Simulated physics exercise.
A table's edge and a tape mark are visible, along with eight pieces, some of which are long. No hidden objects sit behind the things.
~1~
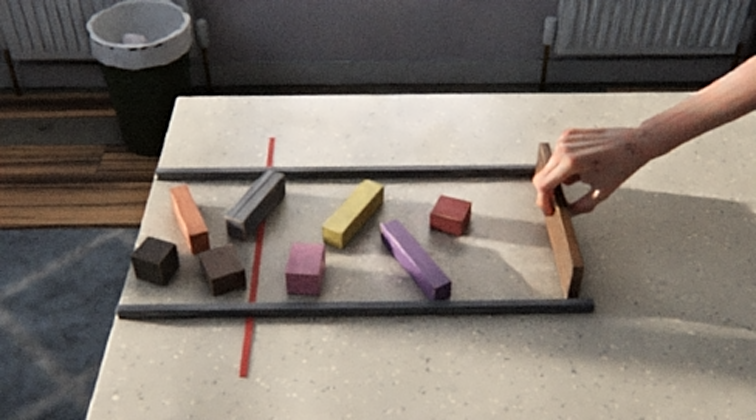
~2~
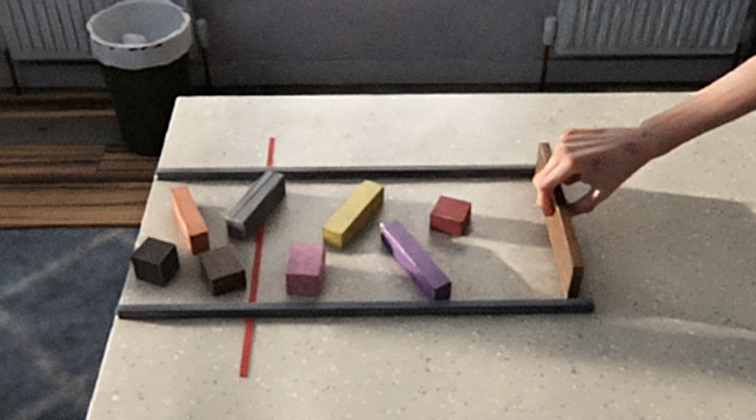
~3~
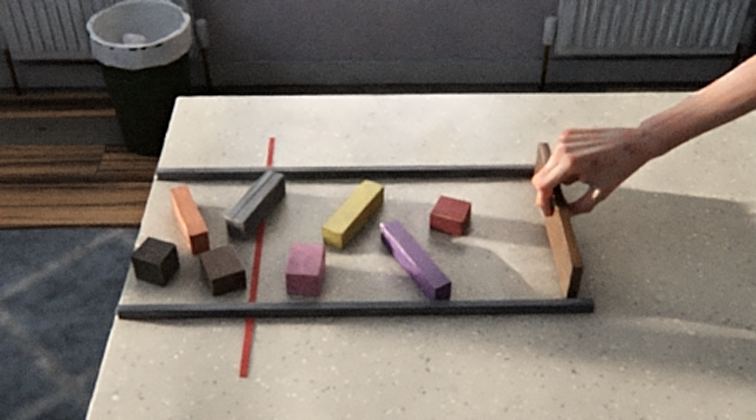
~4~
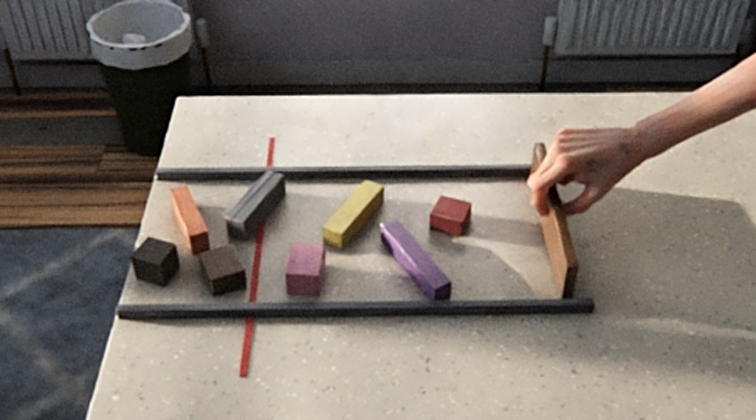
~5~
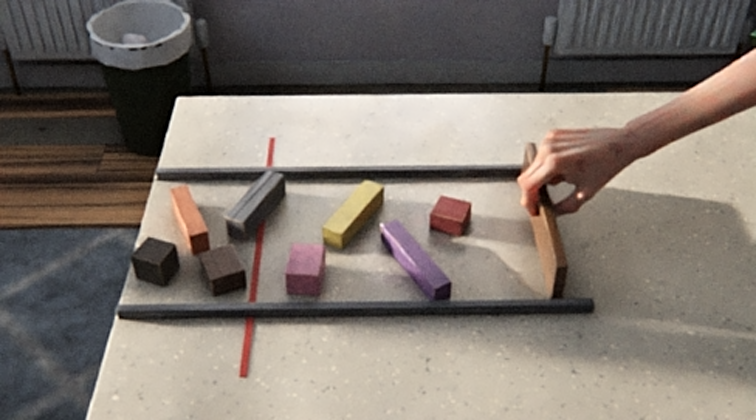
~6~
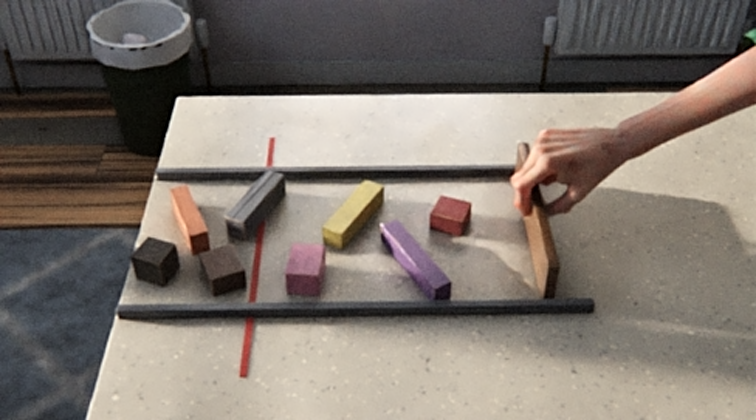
The video shows a hand holding a wooden board upright between two dark rails on a speckled table, then sliding it slightly left toward eight scattered coloured blocks and bars, which stay still around a red tape line.
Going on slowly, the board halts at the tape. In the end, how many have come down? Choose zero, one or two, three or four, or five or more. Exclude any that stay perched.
By the end, zero have come down.
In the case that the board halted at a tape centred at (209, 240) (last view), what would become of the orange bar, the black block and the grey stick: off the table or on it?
Lab note - orange bar toppled, black block toppled, grey stick not toppled.
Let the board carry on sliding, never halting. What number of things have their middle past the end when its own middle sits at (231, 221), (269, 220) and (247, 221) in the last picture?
That makes 1, 0, 1.
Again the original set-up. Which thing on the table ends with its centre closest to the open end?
Looking at the middles, it's the black block.
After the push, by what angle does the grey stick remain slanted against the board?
Angle: Roughly 35 degrees.
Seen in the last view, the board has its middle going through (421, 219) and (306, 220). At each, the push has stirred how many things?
Respectively 2 and 6.
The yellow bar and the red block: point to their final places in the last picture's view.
Final spots - yellow bar (232, 197), red block (244, 222).
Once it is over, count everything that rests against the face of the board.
Total: 3.
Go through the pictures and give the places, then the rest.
The first picture shows black block (156, 261); orange bar (190, 219); brown block (223, 269); board (557, 217); tape (260, 239).
The second picture shows orange bar (190, 219); red block (451, 216).
The third picture shows brown block (223, 270); board (556, 217).
The fourth picture shows black block (156, 261); grey stick (257, 205).
The fifth picture shows orange bar (190, 219); yellow bar (354, 214).
The sixth picture shows black block (156, 261); orange bar (190, 219); brown block (223, 270); board (535, 217); tape (260, 239).
Soon after, none off yet; black block at rest near (156, 261); orange bar at rest near (190, 219); brown block at rest near (223, 270).
In the end, the number that fall off is zero.
